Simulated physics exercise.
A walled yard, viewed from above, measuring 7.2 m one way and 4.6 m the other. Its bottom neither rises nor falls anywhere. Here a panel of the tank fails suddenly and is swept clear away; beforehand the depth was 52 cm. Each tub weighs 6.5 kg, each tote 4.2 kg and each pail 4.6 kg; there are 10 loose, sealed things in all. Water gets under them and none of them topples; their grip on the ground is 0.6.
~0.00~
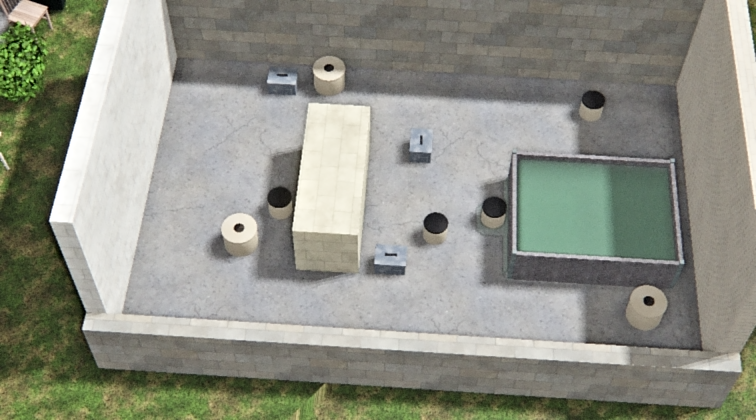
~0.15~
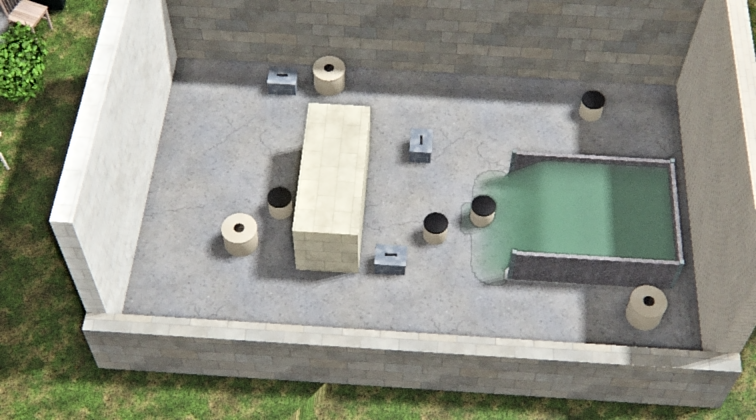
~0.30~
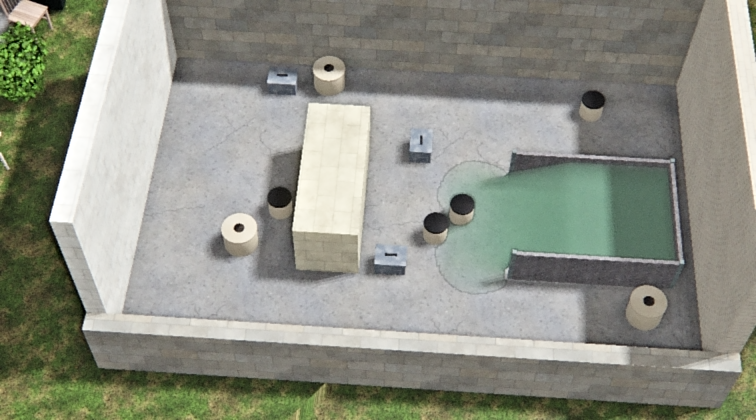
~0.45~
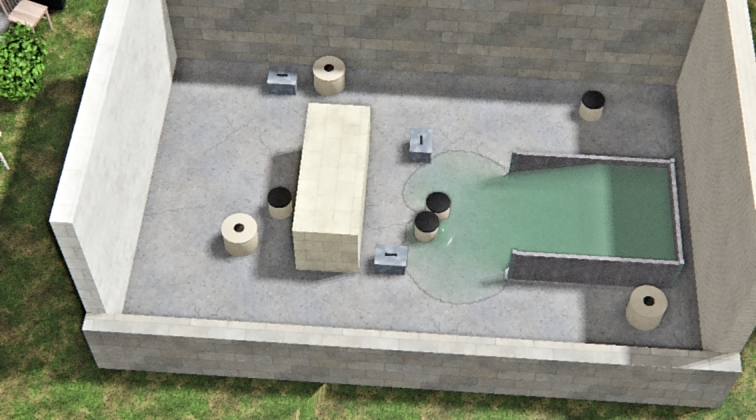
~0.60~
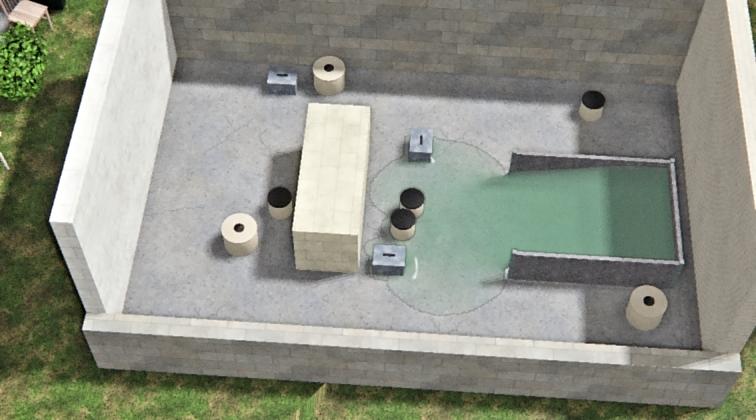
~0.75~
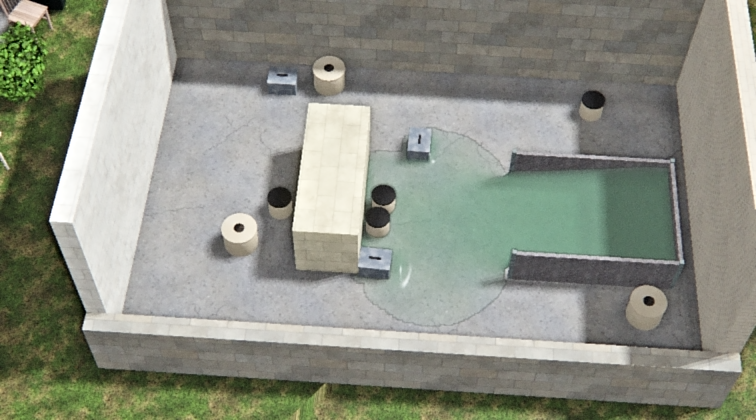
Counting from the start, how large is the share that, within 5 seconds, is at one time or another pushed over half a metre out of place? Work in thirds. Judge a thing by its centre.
The share is between one third and two thirds.
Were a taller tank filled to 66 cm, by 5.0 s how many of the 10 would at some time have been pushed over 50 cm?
That would make 7 of them.
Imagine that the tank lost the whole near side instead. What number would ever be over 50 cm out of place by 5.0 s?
That gives 2 of them.
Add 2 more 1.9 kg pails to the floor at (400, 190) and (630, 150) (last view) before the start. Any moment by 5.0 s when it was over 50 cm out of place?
Outcome: Breaks the threshold first, stays within second.
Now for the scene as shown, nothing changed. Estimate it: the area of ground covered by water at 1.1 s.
About 10.0 m2.
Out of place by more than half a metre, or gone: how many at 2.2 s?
By my tally, 4.
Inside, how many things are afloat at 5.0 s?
At that instant the tally stands at 3.
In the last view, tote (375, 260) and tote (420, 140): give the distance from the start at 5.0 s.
The first is off by 300 cm, the second by 250 cm.
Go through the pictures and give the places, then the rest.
The first picture shows a pail at (495, 207) rests on the ground; a pail at (436, 223), on the bottom; water covers 3.0 m2; 0 of 10 have shifted.
The second picture shows a pail at (484, 205), on the bottom, 14 cm from its start; a pail at (436, 223) rests on the ground; 3.7 m2 under water; 1 of 10 have shifted.
The third picture shows a pail at (463, 204) rests on the ground, 42 cm from its start; a pail at (436, 223), on the bottom; water covers 4.6 m2; 1 of 10 have shifted.
The fourth picture shows a pail at (438, 202), on the bottom, 73 cm from its start; a pail at (427, 221), on the bottom, 11 cm from its start; water covers 5.6 m2; 2 of 10 have shifted.
The fifth picture shows a pail at (412, 198) rests on the ground, 108 cm from its start; a pail at (403, 219) rests on the ground, 42 cm from its start; 6.7 m2 under water; 2 of 10 have shifted.
The sixth picture shows a pail at (384, 194), on the bottom, 145 cm from its start; a pail at (378, 217), on the bottom, 75 cm from its start; water covers 7.8 m2; 3 of 10 have shifted.
After 1.1 s 2 of 10 are over 50 cm from their spots; 3 afloat.
After 2.2 s 4 of 10 are over 50 cm from their spots; 5 afloat.
After 3.5 s 6 of 10 are over 50 cm from their spots; 2 afloat.
After 5.0 s 6 of 10 are over 50 cm from their spots, and 6 have been at some point; 3 afloat.
